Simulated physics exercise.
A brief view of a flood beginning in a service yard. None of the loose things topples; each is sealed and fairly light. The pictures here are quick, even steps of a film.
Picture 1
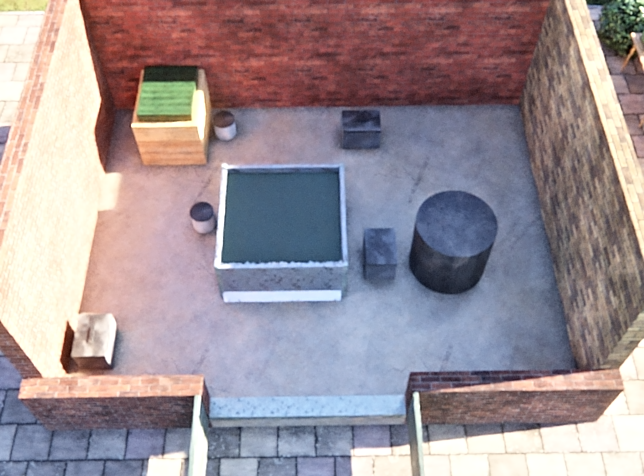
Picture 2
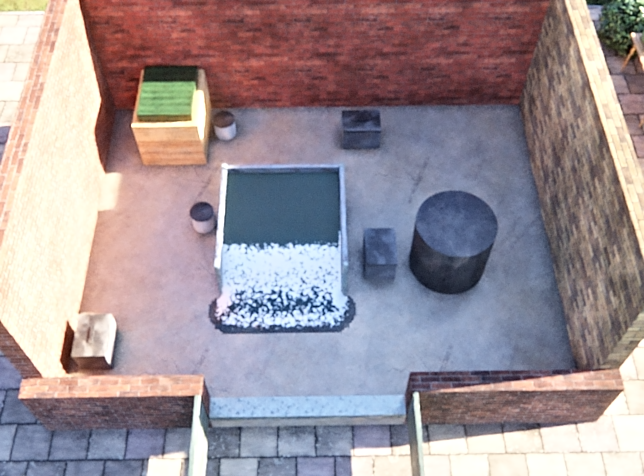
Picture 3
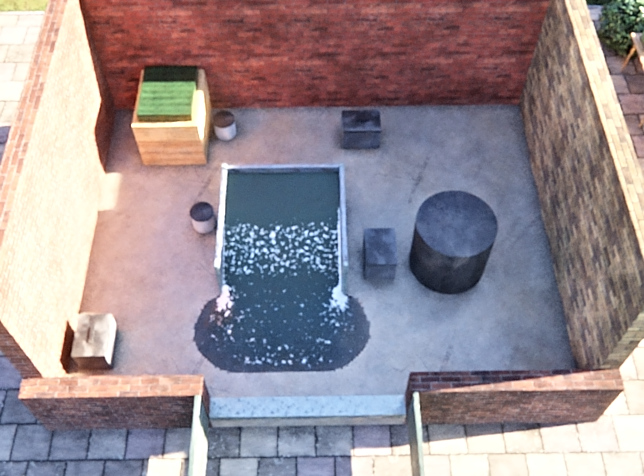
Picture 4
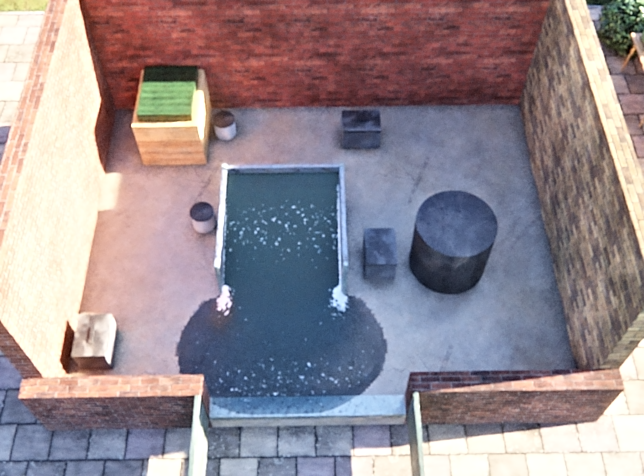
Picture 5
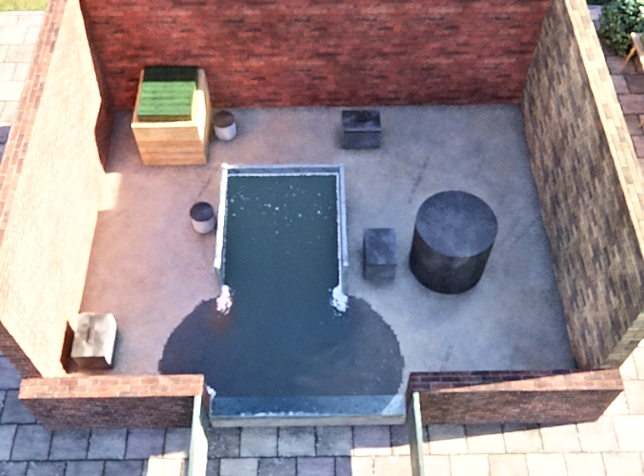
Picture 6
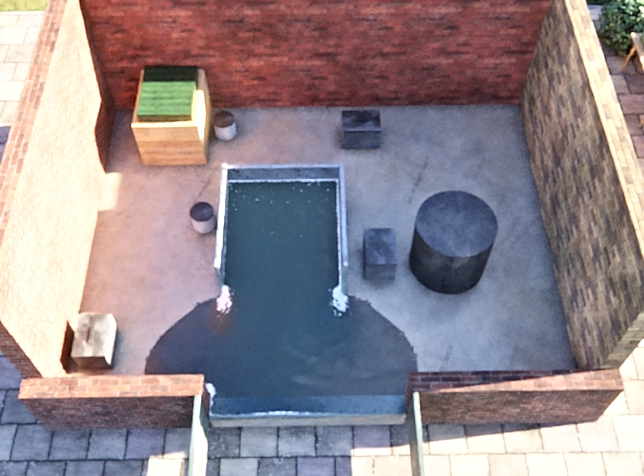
We see a brick-walled yard with a raised tank of dark water whose near side gives way, sending foamy water onto the floor, where it spreads toward the front opening while the surrounding objects stay in place.
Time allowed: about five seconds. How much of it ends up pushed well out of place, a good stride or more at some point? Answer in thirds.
Less than a third.
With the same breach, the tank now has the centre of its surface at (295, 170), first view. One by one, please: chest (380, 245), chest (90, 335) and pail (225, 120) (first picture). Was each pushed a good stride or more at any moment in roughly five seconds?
In order: Remained close by, went well off, remained close by.
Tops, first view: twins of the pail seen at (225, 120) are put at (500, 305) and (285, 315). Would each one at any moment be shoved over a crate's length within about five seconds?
Result by item: Stays where it is / gets dislodged.
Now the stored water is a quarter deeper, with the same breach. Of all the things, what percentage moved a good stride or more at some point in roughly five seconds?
About 20 per cent.
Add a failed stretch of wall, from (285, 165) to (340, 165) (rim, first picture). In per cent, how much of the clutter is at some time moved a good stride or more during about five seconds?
I'd guess around 60 percent of them.
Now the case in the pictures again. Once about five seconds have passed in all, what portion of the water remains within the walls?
Looks like about 28 per cent of the water.
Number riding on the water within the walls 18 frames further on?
The total is 0.
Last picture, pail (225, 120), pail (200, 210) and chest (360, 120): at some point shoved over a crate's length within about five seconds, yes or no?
Listed order gives below that mark, then below that mark, and lastly below that mark.
A moment on, 0 of 5 are well off their spots; 0 afloat.
Next, 0 of 5 are well off their spots; 0 afloat.
Later, 1 of 5 are well off their spots; 0 afloat.
In the end, 1 of 5 are well off their spots, and 1 have been at some point; 0 afloat.
